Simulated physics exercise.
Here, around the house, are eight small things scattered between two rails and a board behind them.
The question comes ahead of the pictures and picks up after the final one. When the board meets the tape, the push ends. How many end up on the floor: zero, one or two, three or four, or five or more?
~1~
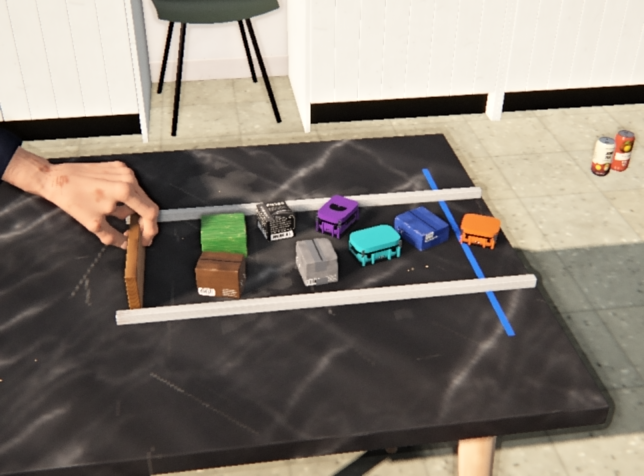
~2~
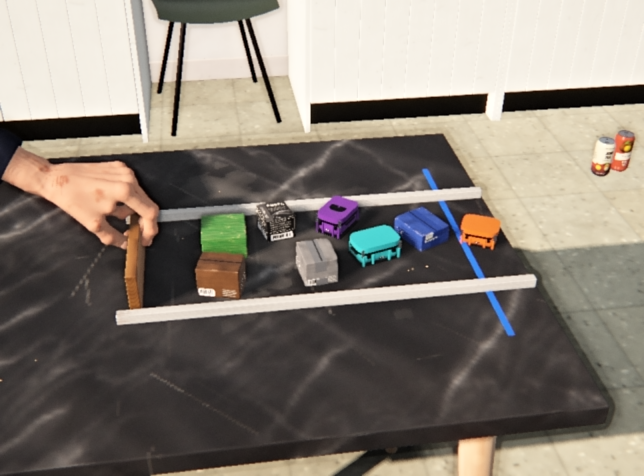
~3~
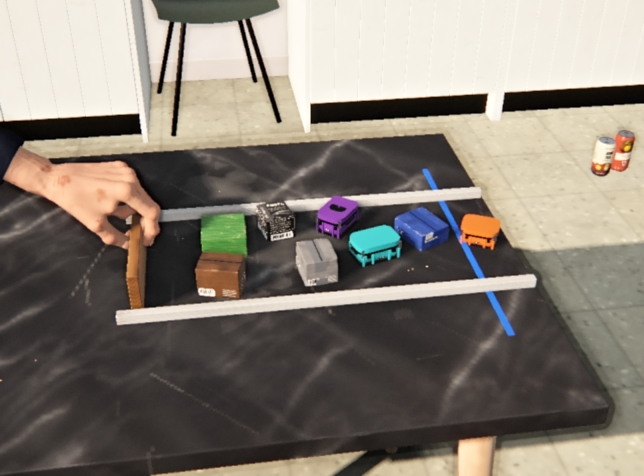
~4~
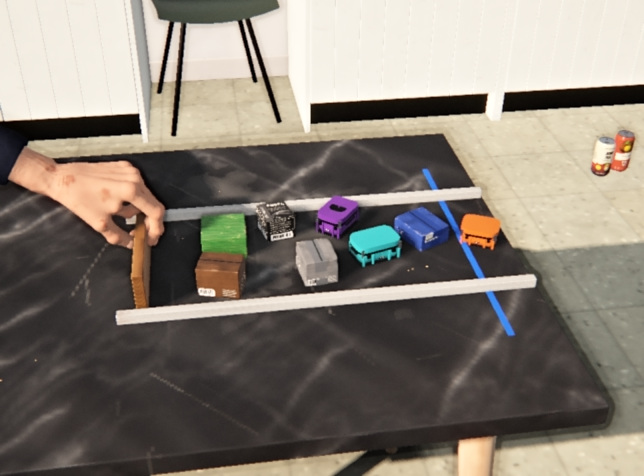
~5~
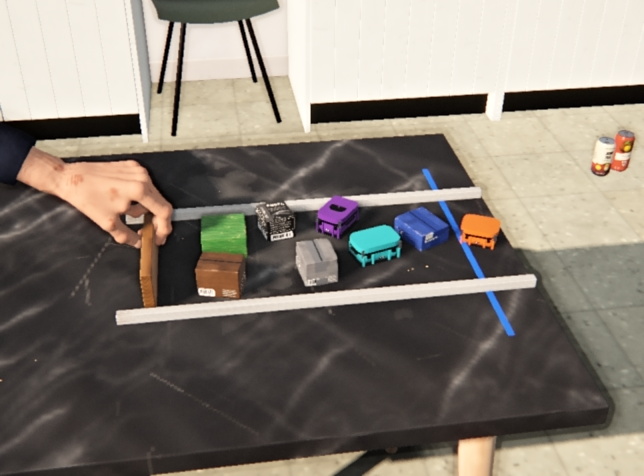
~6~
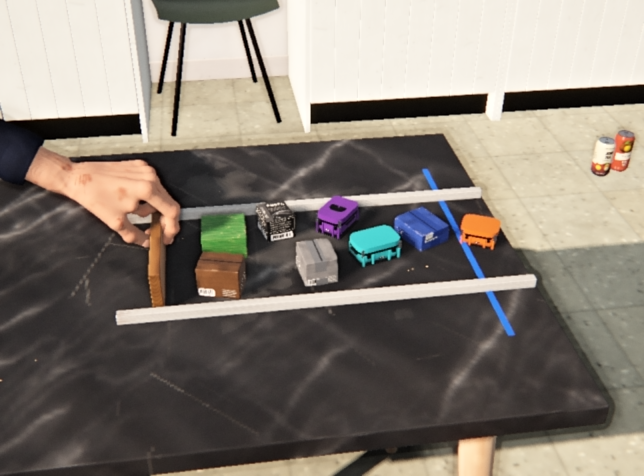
Five or more.
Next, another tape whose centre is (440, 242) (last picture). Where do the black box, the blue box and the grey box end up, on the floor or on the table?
Here the black box is not lost; the blue box ends up off; last, the grey box is not lost.
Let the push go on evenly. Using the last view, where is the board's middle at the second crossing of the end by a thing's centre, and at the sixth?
At (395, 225) for the second, at (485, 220) for the sixth.
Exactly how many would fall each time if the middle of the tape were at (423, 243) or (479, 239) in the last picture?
The counts would come to 2 and 5.
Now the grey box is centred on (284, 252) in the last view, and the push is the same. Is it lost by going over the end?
Starting there, it drops down in the end.
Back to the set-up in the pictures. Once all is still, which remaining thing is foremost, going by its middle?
That's the grey box.
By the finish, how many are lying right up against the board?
Well, it touches 2.
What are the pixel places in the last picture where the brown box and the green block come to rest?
Okay, so first (501, 259), and next (477, 217).
Early on, none off yet; orange case at rest near (480, 232); blue box at rest near (421, 229); turquoise case moving near (384, 244).
Finally, the number that fall off is five or more; lost, black box, purple case, turquoise case, blue box and orange case.
